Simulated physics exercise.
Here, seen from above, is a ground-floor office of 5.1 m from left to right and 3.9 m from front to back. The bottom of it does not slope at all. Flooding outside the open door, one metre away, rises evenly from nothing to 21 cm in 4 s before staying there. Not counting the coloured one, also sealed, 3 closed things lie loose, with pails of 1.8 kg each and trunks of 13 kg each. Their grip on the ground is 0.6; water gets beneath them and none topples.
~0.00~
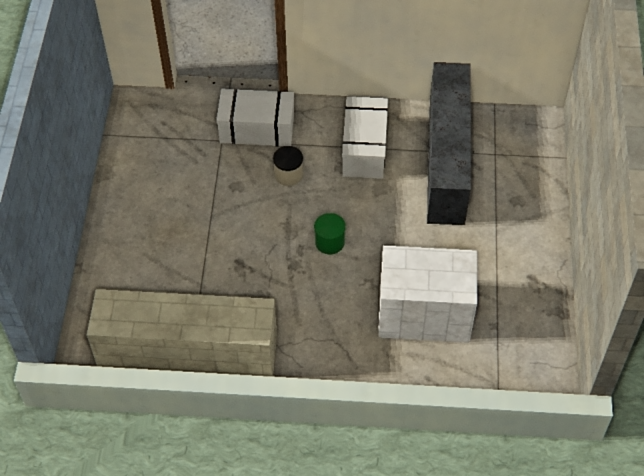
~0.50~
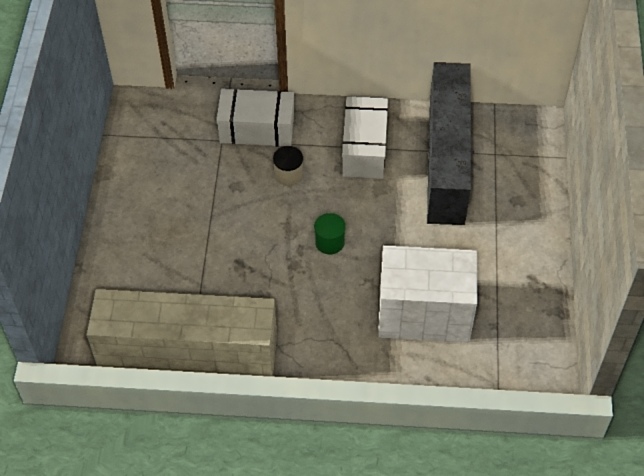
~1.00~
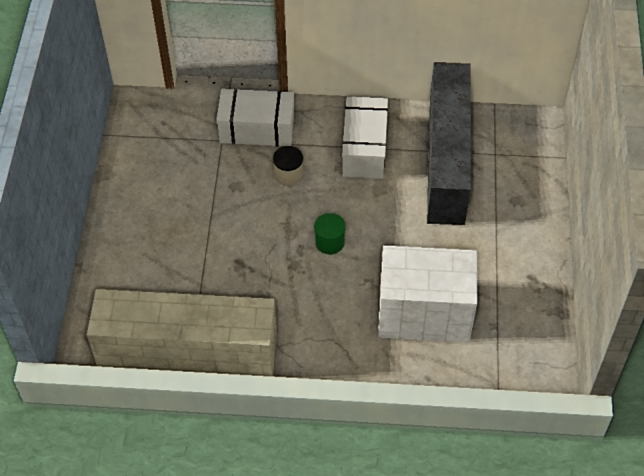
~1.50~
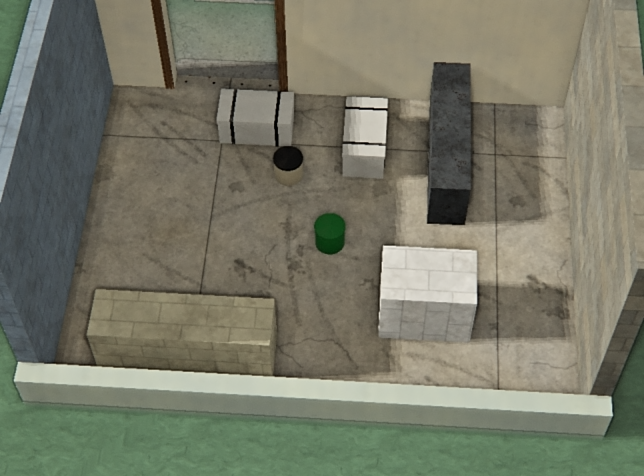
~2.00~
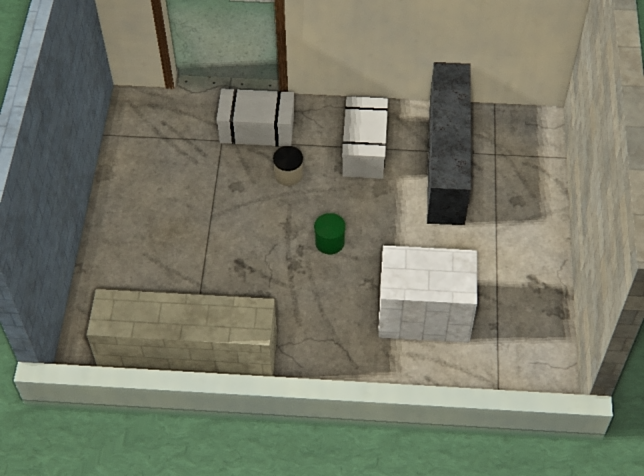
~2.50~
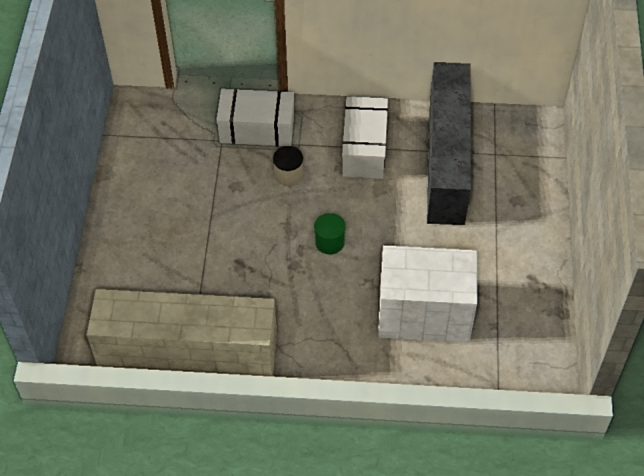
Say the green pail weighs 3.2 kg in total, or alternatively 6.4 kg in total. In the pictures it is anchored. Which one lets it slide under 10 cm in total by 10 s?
Most likely it will manage with neither mass.
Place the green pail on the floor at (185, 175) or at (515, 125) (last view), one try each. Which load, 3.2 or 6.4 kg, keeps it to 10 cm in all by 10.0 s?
Log: Try 1 neither pick works; try 2 the lighter pick works.
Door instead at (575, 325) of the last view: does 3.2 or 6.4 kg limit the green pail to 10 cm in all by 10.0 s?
So neither mass does it.
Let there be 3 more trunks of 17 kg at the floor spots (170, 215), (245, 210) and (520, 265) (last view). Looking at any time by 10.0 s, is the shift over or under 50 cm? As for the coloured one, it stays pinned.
First: Beyond the limit; second: Beyond the limit; third: Inside the limit.
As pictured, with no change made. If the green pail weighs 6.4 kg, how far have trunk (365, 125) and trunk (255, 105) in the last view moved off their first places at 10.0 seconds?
Shifts: 0 cm / 200 cm.
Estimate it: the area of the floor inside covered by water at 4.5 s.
Close to 6.5 m2, I'd say.
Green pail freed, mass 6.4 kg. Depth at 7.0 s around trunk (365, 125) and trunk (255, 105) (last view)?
First about 2 cm, second about 5 cm.
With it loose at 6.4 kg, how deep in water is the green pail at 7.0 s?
Close to 3 cm deep.
After 3.5 s the green pail would be 0 cm from its start with 3.2 kg and 0 cm from its start with 6.4 kg; 0 cm of water round it then.
After 4.5 s the green pail would be 0 cm from its start with 3.2 kg and 0 cm from its start with 6.4 kg; 0 cm of water round it then.
After 7.0 s the green pail would be 82 cm from its start with 3.2 kg and 34 cm from its start with 6.4 kg; 3 cm of water round it then.
After 10.0 s the green pail would be 221 cm from its start with 3.2 kg and 53 cm from its start with 6.4 kg; 9 cm of water round it then.
